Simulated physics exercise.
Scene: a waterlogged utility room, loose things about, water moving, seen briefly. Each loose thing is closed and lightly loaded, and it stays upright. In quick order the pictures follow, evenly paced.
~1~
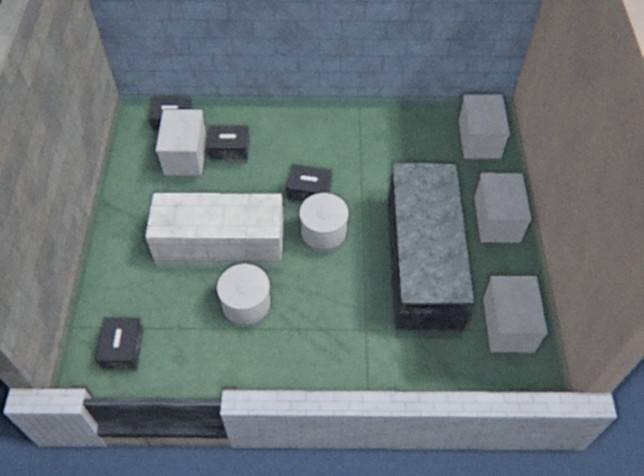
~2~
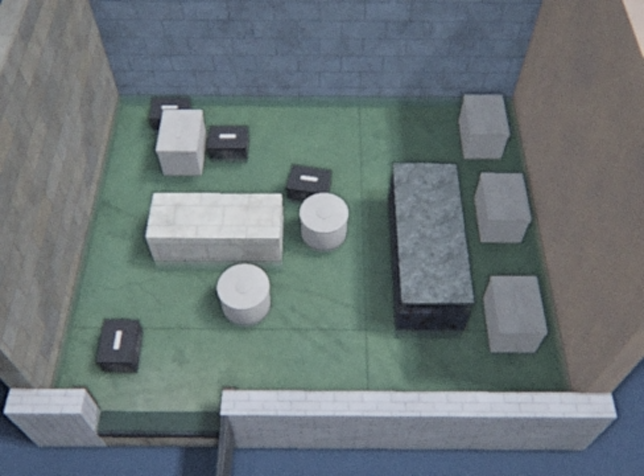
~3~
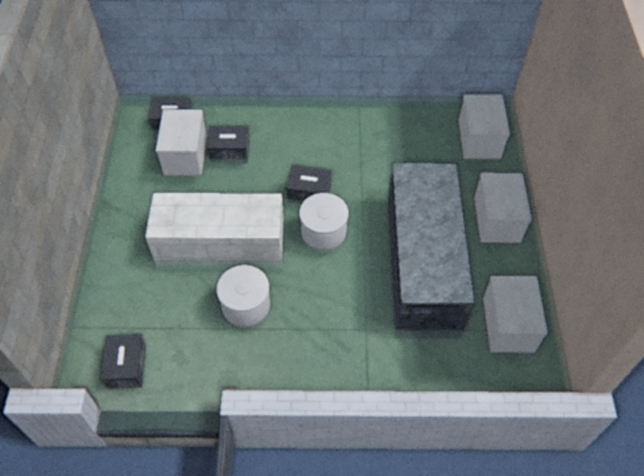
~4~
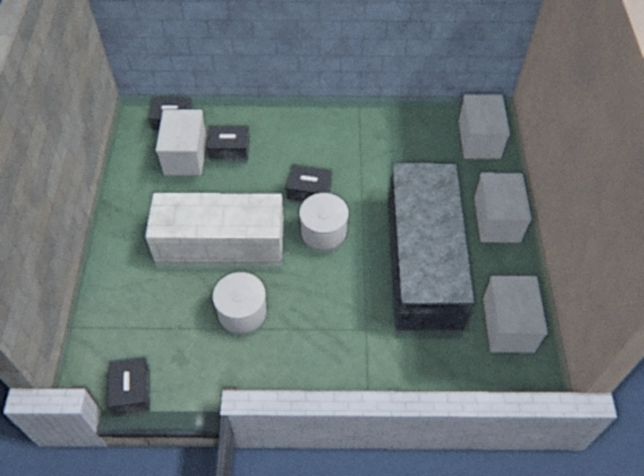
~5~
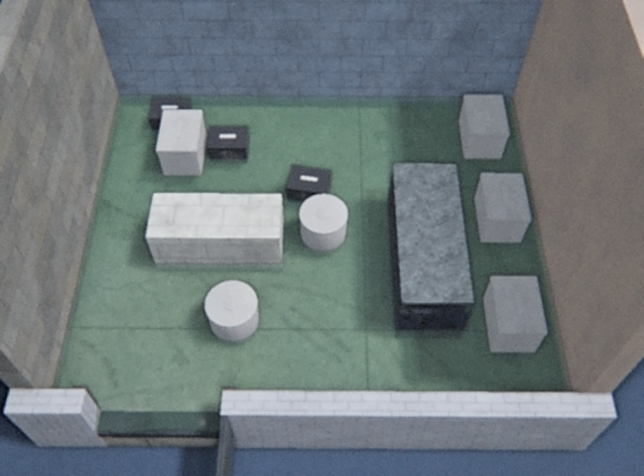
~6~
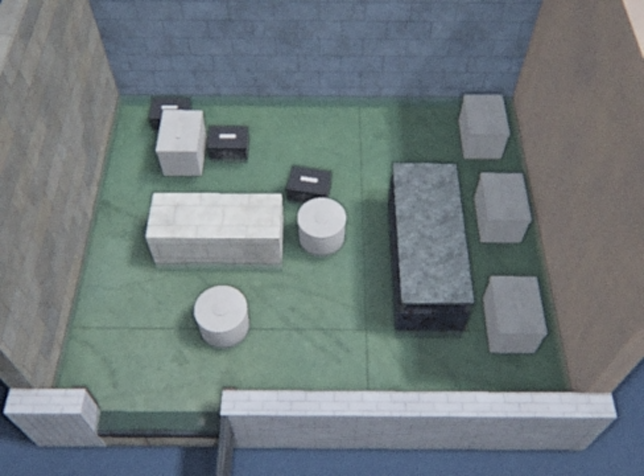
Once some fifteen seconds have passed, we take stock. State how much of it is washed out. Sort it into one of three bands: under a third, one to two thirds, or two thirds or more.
It falls in the middle band, one to two thirds.
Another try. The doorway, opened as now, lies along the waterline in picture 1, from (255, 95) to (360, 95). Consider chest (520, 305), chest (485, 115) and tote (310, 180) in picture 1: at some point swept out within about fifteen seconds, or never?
Taking them in turn, the first is held back, the second is flushed away and the third is flushed away.
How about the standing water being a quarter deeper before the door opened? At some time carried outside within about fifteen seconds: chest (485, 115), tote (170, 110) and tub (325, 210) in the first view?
Outcomes, first to last: Kept back, kept back, departed.
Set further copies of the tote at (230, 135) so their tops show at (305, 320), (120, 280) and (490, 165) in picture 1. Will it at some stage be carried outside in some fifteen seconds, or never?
The first leaves, the second leaves, and the third does not leave.
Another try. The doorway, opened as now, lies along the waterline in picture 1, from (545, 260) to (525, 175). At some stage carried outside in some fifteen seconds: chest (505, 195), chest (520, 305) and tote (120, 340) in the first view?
Taken in that order, the answers are swept away, swept away, not lost.
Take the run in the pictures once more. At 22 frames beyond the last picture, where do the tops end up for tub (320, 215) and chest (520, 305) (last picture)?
Close to (125, 374) and (389, 353).
A moment on, 1 of 10 are out; 9 afloat.
Next, 2 of 10 are out; 8 afloat.
Later, 2 of 10 are out; 8 afloat.
In the end, 4 of 10 are out; 6 afloat.
